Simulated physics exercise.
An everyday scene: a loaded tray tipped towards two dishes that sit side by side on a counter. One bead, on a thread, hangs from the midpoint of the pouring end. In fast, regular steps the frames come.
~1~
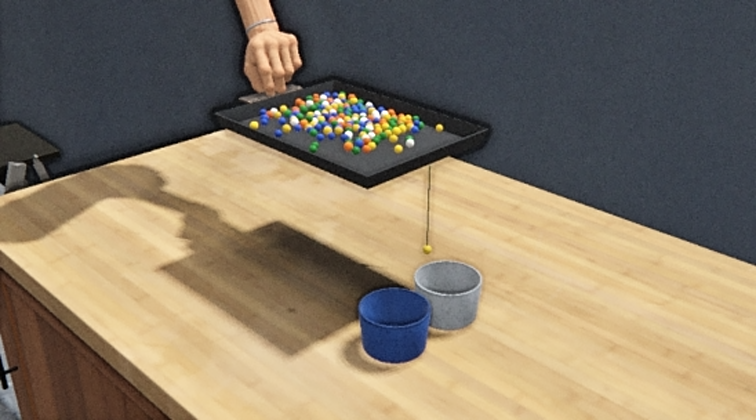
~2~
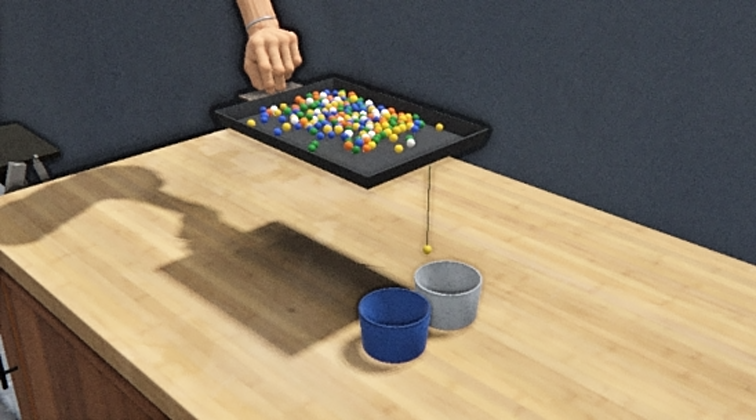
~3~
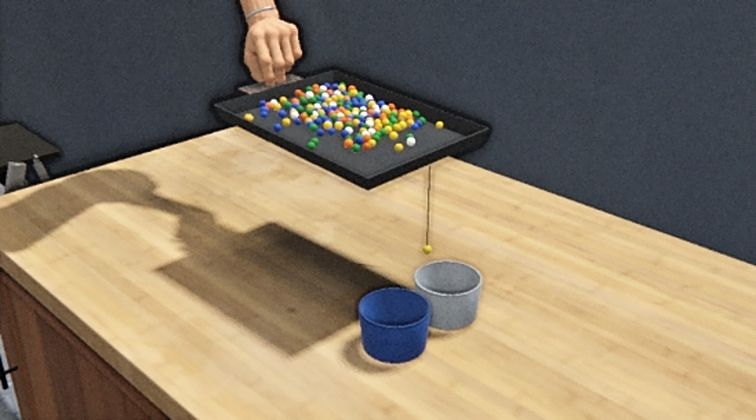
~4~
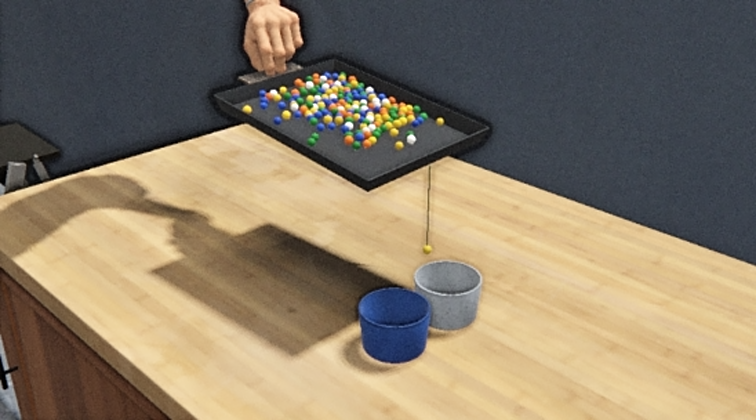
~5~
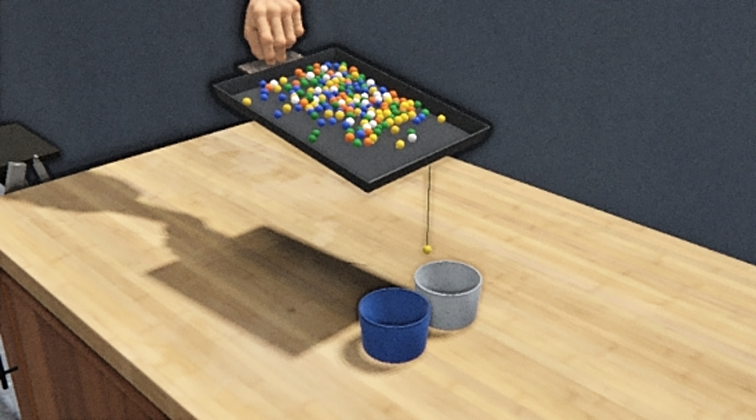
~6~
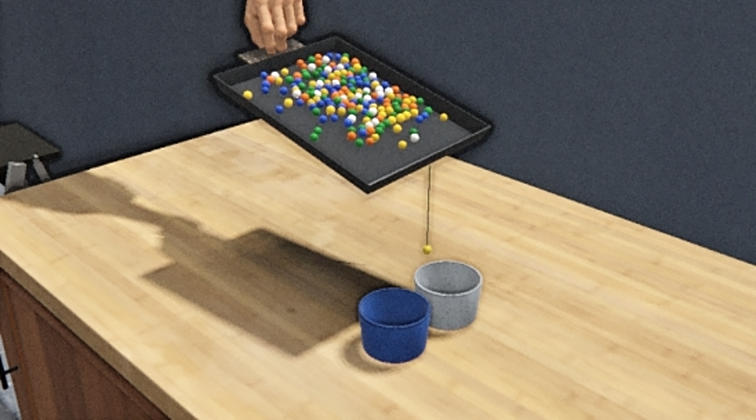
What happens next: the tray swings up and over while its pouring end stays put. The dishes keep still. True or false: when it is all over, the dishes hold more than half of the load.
True.
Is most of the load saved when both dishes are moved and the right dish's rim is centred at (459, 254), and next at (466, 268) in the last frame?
In the first position shy of half, in the second past half.
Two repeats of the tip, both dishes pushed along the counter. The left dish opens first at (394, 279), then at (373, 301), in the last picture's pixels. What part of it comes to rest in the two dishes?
The first gives 20 %, the second 70 %.
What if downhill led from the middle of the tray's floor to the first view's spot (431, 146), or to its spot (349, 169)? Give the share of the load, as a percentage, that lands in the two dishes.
Lab note: Case 1 near 0 %, case 2 near 30 %.
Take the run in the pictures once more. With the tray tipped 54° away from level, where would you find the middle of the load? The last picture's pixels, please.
The load is centred around (398, 169).
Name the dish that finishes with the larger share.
The left-positioned one, it's fuller.
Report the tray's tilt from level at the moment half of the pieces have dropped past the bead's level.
Reading: Some 85°.
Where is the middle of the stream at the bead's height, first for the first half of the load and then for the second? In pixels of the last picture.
The opening part goes through (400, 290); what follows goes through (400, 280).
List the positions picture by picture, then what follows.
The first picture shows corners of the pouring end at (368, 173) and (481, 129), level; middle of the load at (345, 119), round plastic beads; left dish at (420, 337); right dish at (473, 305); bead on its thread at (427, 250).
The second picture shows corners of the pouring end at (368, 173) and (481, 129), level; middle of the load at (345, 118).
The third picture shows corners of the pouring end at (368, 174) and (481, 128), tipped barely, lowest at the left corner; middle of the load at (345, 113).
The fourth picture shows corners of the pouring end at (369, 176) and (482, 127), tipped a little, lowest at the left corner; middle of the load at (345, 106).
The fifth picture shows corners of the pouring end at (369, 178) and (483, 126), tipped a little, lowest at the left corner; middle of the load at (346, 99).
The sixth picture shows corners of the pouring end at (369, 180) and (483, 126), tipped a little, lowest at the left corner; middle of the load at (348, 94), about half on the move; left dish at (420, 337); right dish at (473, 305).
Soon after the last picture, tray tipped steeply; most on the tray; a small part in the left dish; a stray few in the right dish; a stray few outside both; a small part in the air.
A little later, tray tipped right over; a small part on the tray; about half in the left dish; about a quarter in the right dish; a small part outside both; a small part in the air.
Later still, tray tipped past a quarter turn; about two thirds in the left dish; about a quarter in the right dish; a small part outside both.
At rest, tray tipped past a quarter turn; about two thirds in the left dish; about a quarter in the right dish; a small part outside both.
